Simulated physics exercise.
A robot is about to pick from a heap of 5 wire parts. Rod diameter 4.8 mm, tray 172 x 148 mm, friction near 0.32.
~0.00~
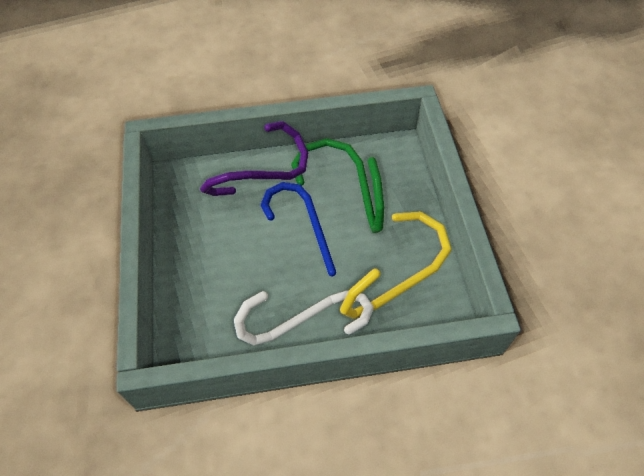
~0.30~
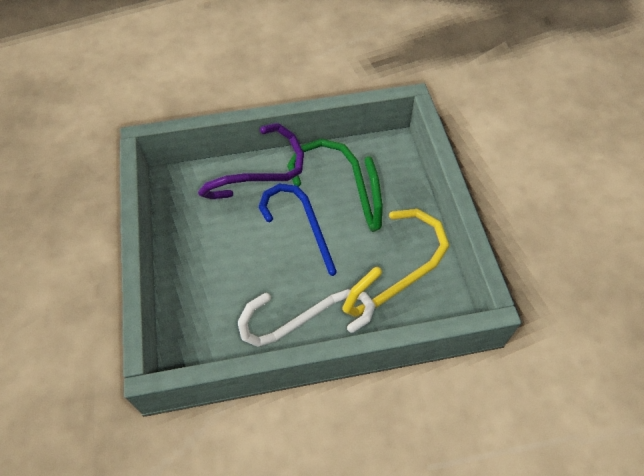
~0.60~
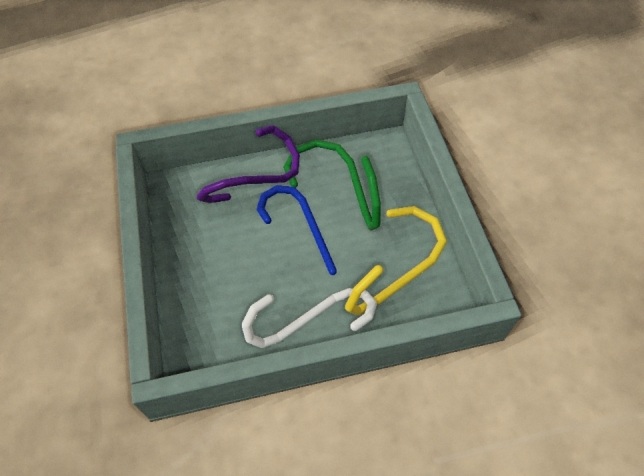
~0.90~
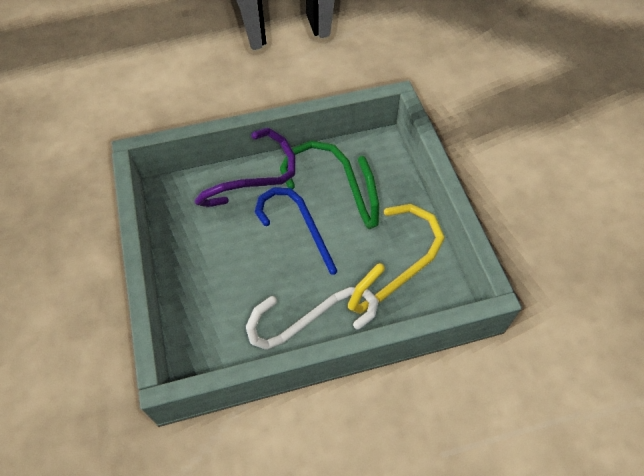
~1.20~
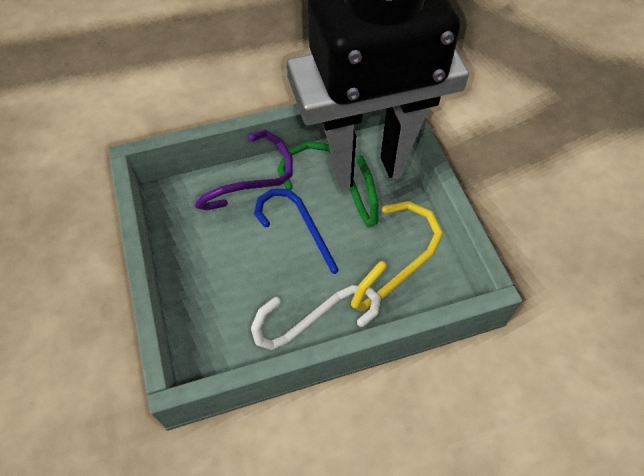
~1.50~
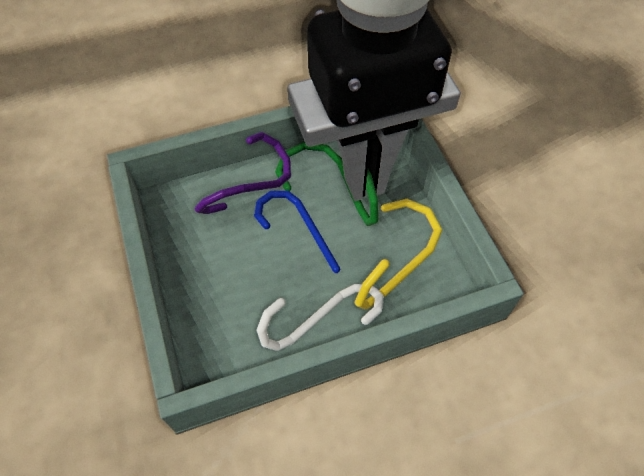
In a shallow green tray on a sandy surface, five bent hooks in purple, green, blue, yellow and white lie still while the view shifts slightly. A robot gripper then enters from the top, lowers over the green hook near the back, and closes its fingers on it.
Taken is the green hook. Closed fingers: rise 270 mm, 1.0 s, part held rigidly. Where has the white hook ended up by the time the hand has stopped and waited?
It has ended up down.
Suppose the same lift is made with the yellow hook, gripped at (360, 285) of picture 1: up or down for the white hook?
White hook up.
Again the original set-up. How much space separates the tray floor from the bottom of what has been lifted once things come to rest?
Gap: Approx. 270 mm.
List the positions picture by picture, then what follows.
In the first picture, fingers out of view, 197 mm above the grip; white hook from (349, 330) to (263, 296), passing over and under yellow hook; green hook from (301, 182) to (372, 161), passing under purple hook.
In the second picture, fingers out of view, 197 mm above the grip; green hook from (297, 183) to (369, 161), passing under purple hook; yellow hook from (377, 272) to (393, 216), passing over and under white hook.
In the third picture, fingers out of view, 184 mm above the grip; white hook from (355, 326) to (269, 299), passing over and under yellow hook; purple hook from (260, 133) to (227, 197), passing over blue hook, over green hook.
In the fourth picture, fingers (285, 8) 98 mm above the grip; blue hook from (266, 222) to (333, 271), passing under purple hook.
In the fifth picture, fingers (368, 160) 12 mm above the grip.
In the sixth picture, fingers (366, 174) closed on the green hook; white hook from (366, 320) to (281, 303).
After 1.80 s, lowest point more than 20 mm over the tray floor, green hook 58 mm.
After 2.05 s, lowest point more than 20 mm over the tray floor, green hook 158 mm.
After 2.50 s, lowest point more than 20 mm over the tray floor, green hook 272 mm.
End, hanging green hook 272 mm; the other 4 are down.
